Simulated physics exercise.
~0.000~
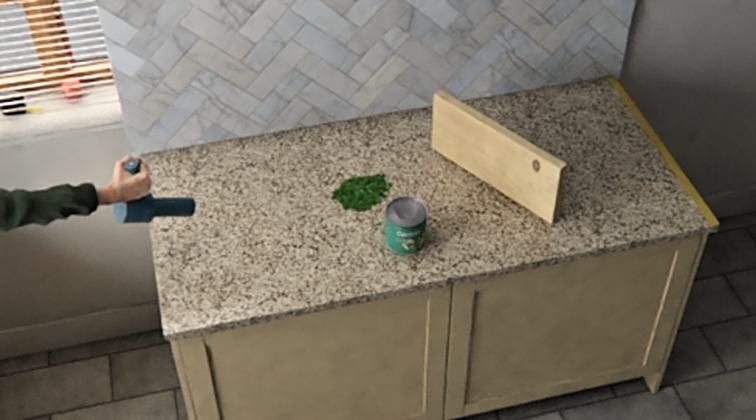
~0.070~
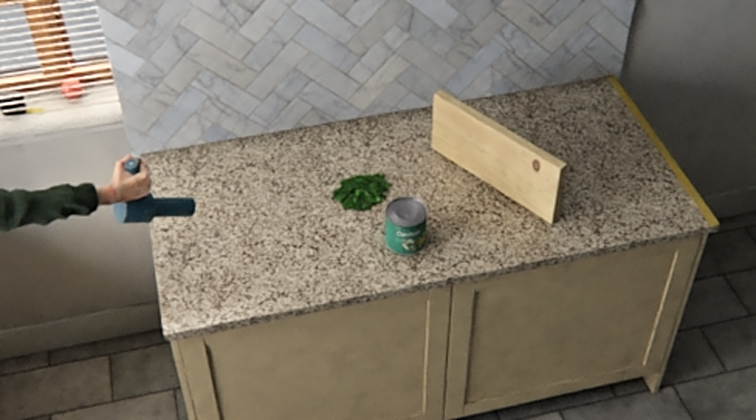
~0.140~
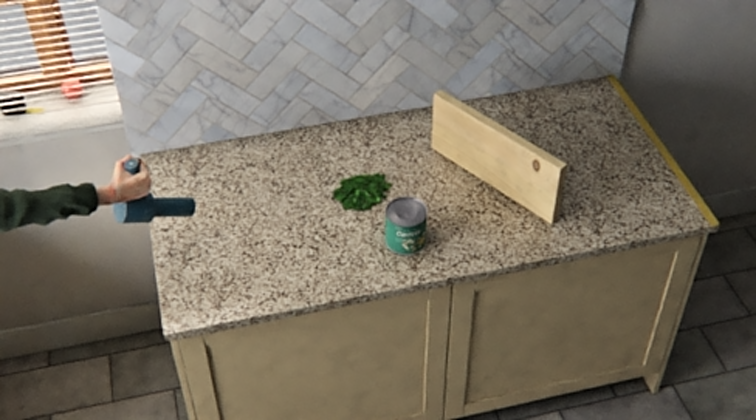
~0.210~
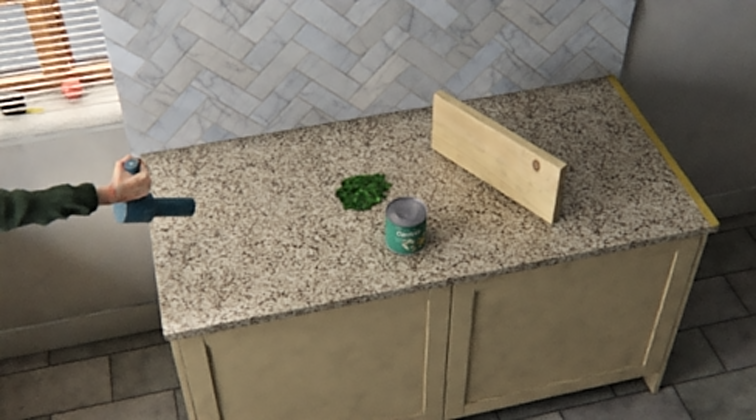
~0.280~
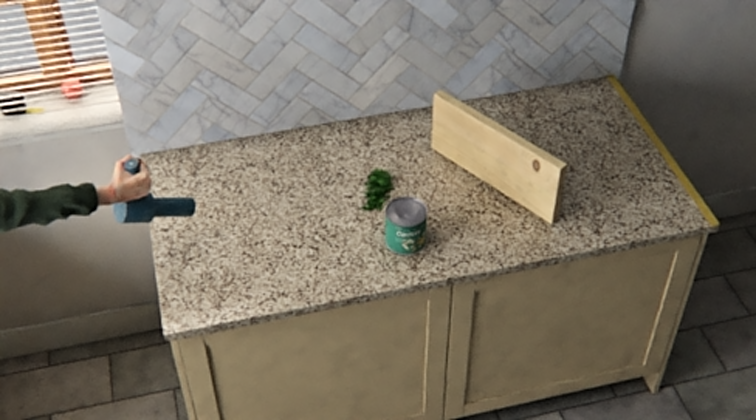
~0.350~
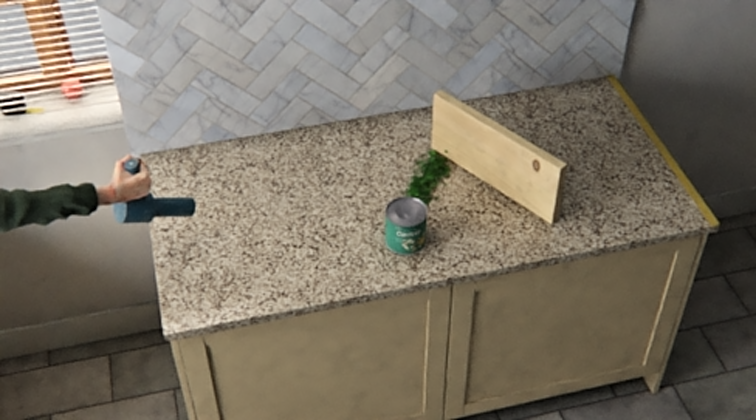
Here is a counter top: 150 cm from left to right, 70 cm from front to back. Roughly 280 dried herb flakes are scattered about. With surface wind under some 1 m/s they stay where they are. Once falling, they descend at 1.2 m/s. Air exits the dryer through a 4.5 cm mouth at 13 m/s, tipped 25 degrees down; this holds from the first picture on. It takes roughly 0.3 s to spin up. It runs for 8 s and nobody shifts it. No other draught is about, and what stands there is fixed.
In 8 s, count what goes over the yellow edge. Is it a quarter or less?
Yes, it is a quarter or less.
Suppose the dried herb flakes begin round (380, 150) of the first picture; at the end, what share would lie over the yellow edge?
That comes to some 80 in a hundred.
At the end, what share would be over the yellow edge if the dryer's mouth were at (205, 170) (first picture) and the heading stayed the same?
Outcome: Some 0 in a hundred.
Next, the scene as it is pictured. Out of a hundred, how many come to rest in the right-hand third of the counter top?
I'd estimate around 10 per cent.
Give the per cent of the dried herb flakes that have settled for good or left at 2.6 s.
Estimate: Close to 60 %.
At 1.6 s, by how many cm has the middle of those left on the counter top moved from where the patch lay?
Around 35 cm from the start.
After 1.6 s, 66 % are on the move or not yet settled, 5 % are over the yellow edge; the middle of those still in play is near (493, 191).
After 2.6 s, 45 % are on the move or not yet settled, 5 % are over the yellow edge; the middle of those still in play is near (496, 190).
After 4.4 s, 30 % are on the move or not yet settled, 5 % are over the yellow edge; the middle of those still in play is near (493, 189).
After 8.0 s, at the end, 5 % are over the yellow edge.
